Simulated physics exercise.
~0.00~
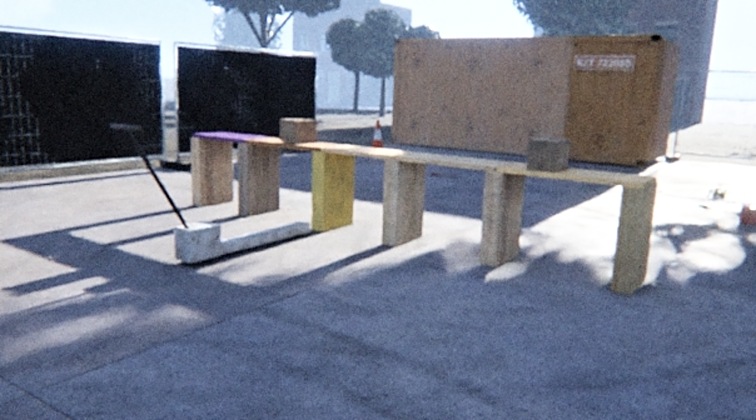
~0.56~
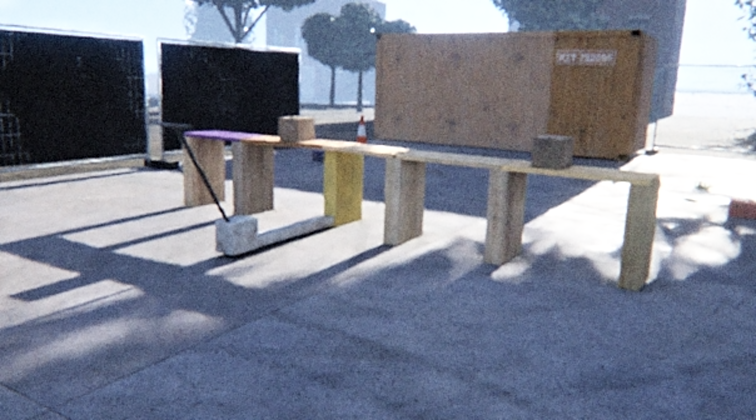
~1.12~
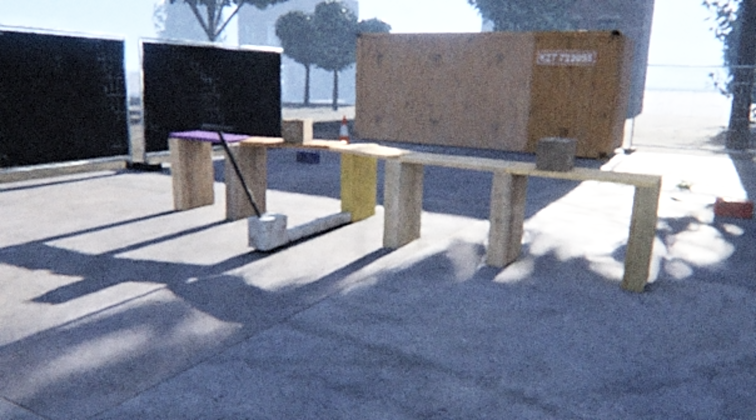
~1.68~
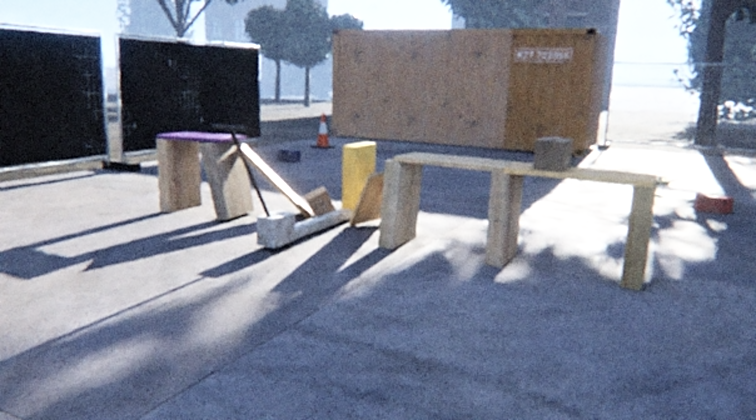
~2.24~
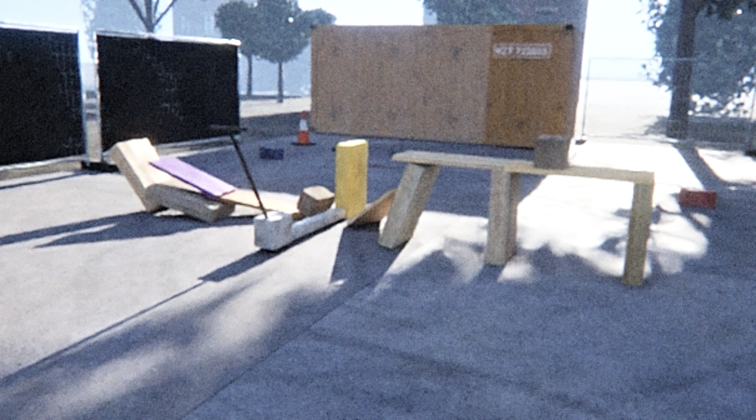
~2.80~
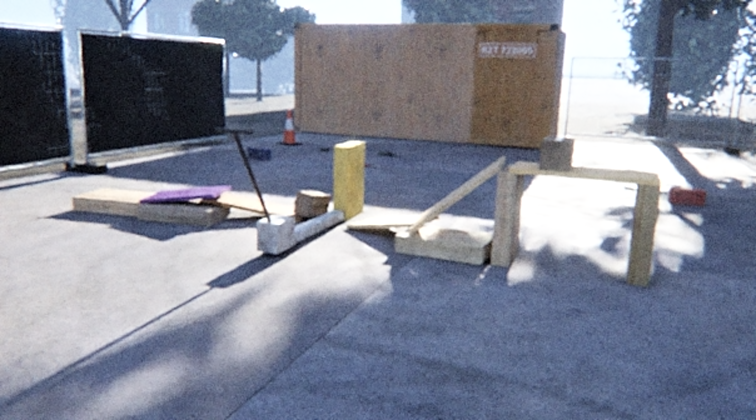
In a paved yard beside a wooden container, a low wheel-less jack with a long handle slides right against a yellow upright beneath a row of boards; the boards around it drop, uprights topple on both sides, and the yellow upright and a right-hand section holding a carton remain standing.
